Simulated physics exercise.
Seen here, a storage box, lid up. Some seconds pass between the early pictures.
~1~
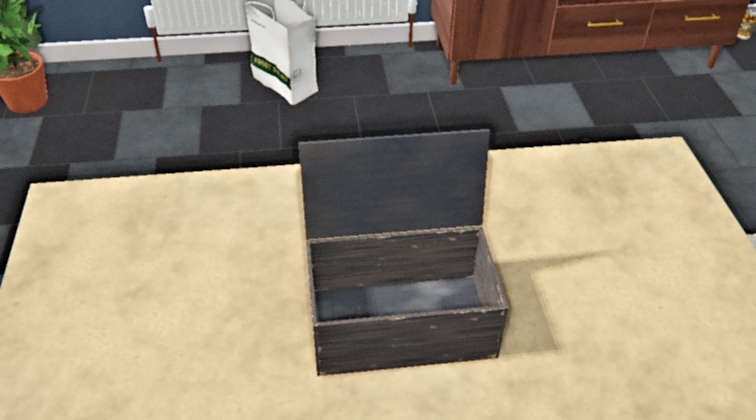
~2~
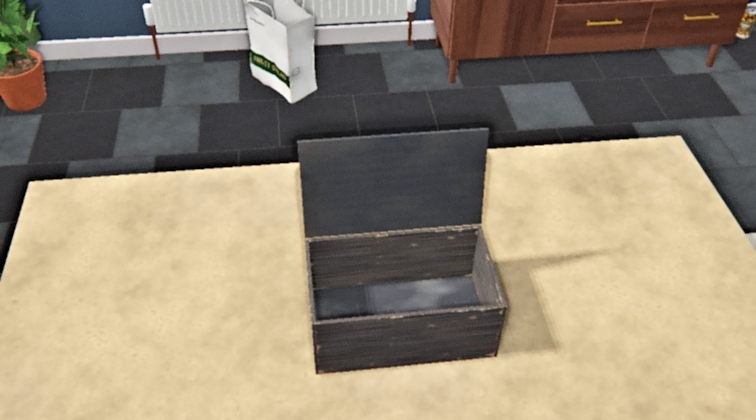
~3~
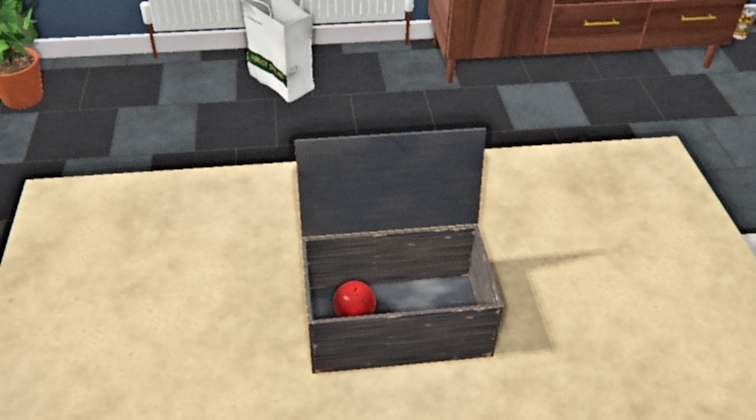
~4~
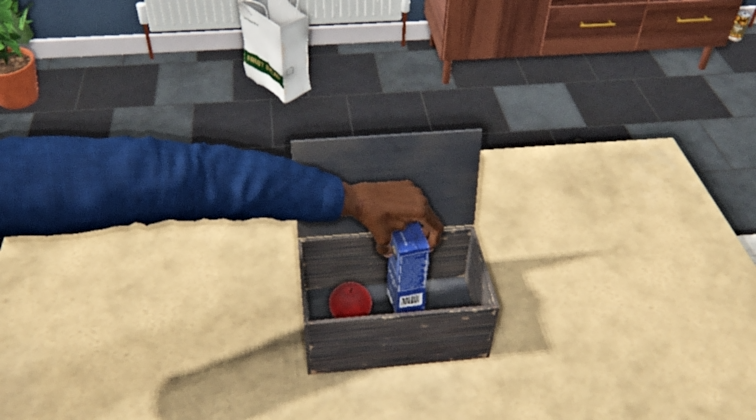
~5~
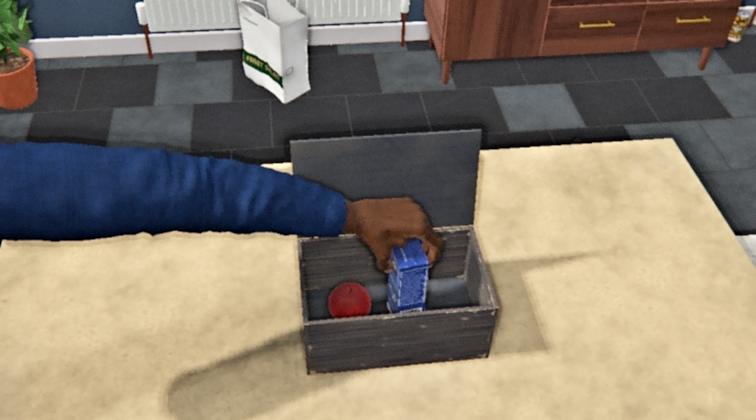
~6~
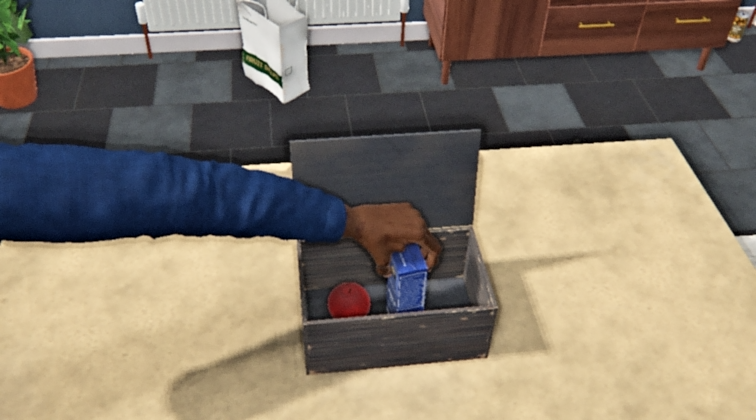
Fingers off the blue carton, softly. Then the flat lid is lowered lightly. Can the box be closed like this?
The lid is held up.
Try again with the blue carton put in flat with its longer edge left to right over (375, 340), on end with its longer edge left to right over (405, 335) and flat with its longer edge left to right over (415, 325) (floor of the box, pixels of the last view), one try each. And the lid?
First, it sits on the rim; second, it will not close; third, it sits on the rim.
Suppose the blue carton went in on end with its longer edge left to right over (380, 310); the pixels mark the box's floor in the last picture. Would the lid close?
Then it stays ajar.
Then, 1.00 s past the last view, lid starting down.
Then, 1.40 s past the last view, lid 69° above the rim.
Then, 1.60 s past the last view, lid 55° above the rim.
Then, 1.80 s past the last view, lid 39° above the rim.
Finally, lid 29° above the rim; both still in place. Final places as the last picture's camera would see them, blue carton near (406, 289).
